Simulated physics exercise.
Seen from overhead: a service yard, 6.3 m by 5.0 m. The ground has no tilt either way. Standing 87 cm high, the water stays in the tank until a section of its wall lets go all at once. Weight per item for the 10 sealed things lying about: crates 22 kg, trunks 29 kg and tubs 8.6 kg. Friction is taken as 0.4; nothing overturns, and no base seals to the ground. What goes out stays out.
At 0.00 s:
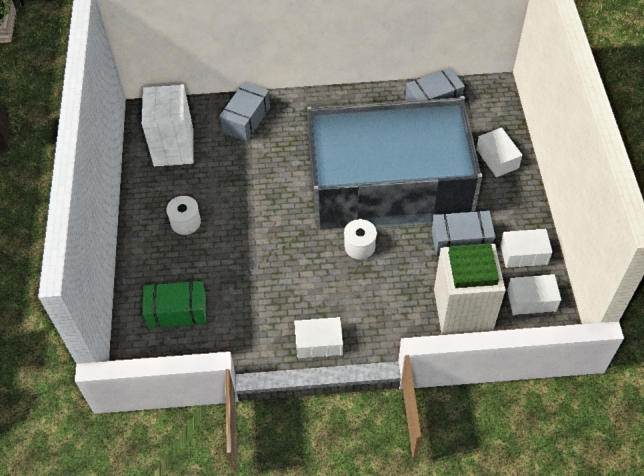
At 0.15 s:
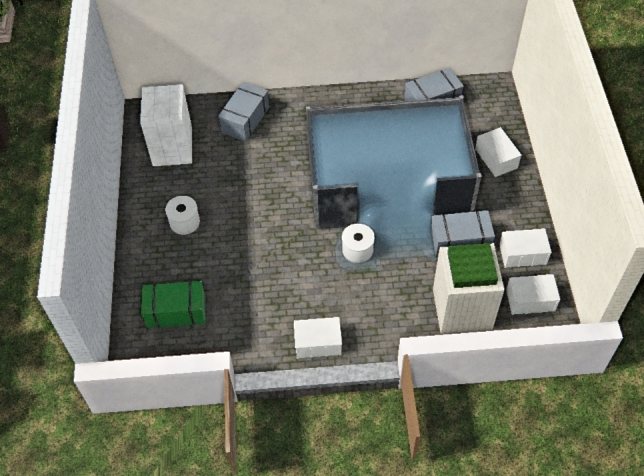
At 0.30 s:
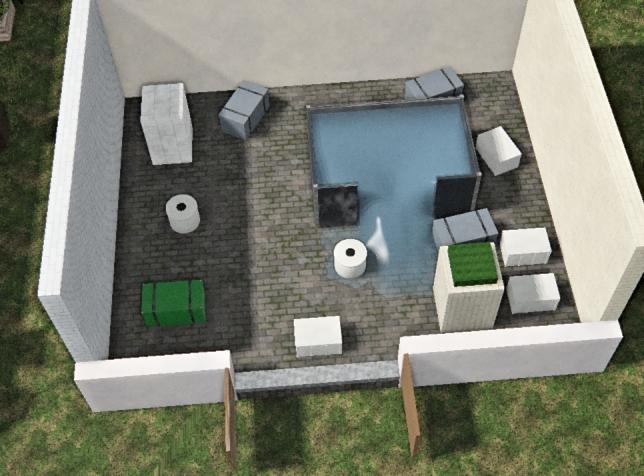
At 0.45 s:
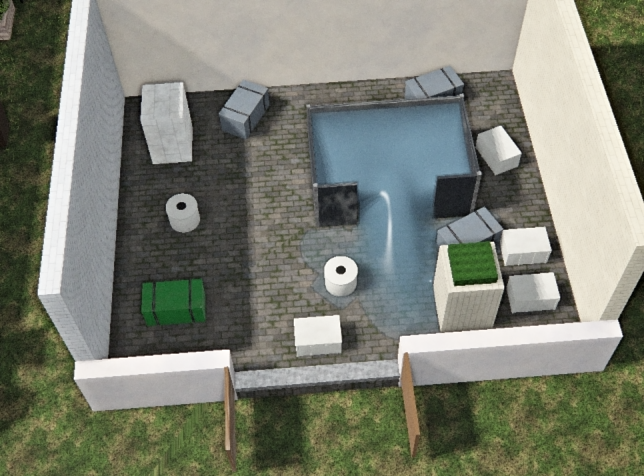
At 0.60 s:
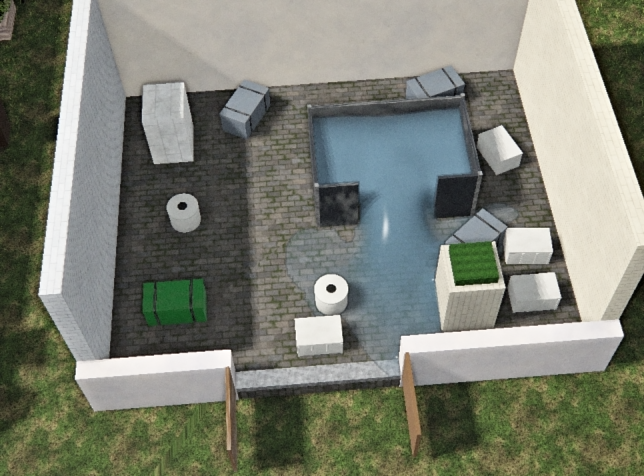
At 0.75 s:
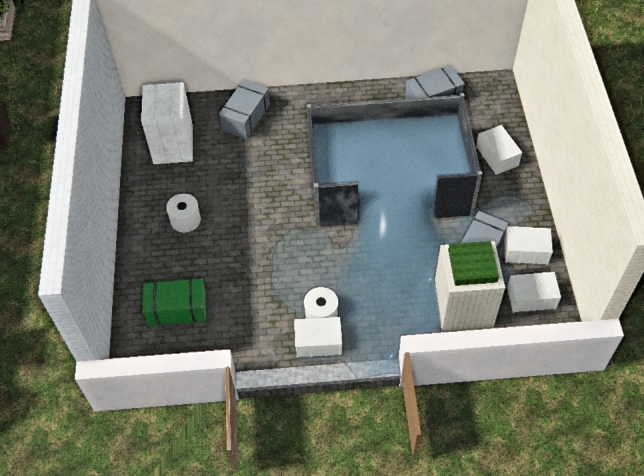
Water pouring through a gap in a raised pool's front wall, spreading over paving and pushing a white tub and grey trunk.
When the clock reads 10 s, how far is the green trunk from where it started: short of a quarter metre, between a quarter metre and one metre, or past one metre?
I'd bet it stays anchored there.
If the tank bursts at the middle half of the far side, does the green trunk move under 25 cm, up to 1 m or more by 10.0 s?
In that scenario the green trunk would have been washed far off.
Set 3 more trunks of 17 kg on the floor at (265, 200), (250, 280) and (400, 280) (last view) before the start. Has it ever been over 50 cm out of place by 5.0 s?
Going through them in the order asked, they come out shy of the mark, shy of the mark and clear of the mark.
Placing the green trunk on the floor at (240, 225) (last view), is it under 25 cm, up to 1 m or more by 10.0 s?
From that spot, it remains nearly still.
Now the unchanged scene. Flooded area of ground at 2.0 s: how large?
At that time the wet patch spans about 14 m2.
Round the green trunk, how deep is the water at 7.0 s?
Around 2 cm.
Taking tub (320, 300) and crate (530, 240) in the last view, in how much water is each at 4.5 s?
Roughly 4 and 11 cm.
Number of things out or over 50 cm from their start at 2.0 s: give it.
I count 4 of them.
After 2.0 s the green trunk is near (173, 295), 0.0 m from its start, aground; 1 of 10 are out; 1 afloat.
After 4.5 s the green trunk is near (173, 295), 0.0 m from its start, aground; 1 of 10 are out; 2 afloat.
After 7.0 s the green trunk is near (173, 295), 0.0 m from its start, aground; 1 of 10 are out; 3 afloat.
After 10.0 s the green trunk is near (173, 295), 0.0 m from its start, aground; 1 of 10 are out; 0 afloat.
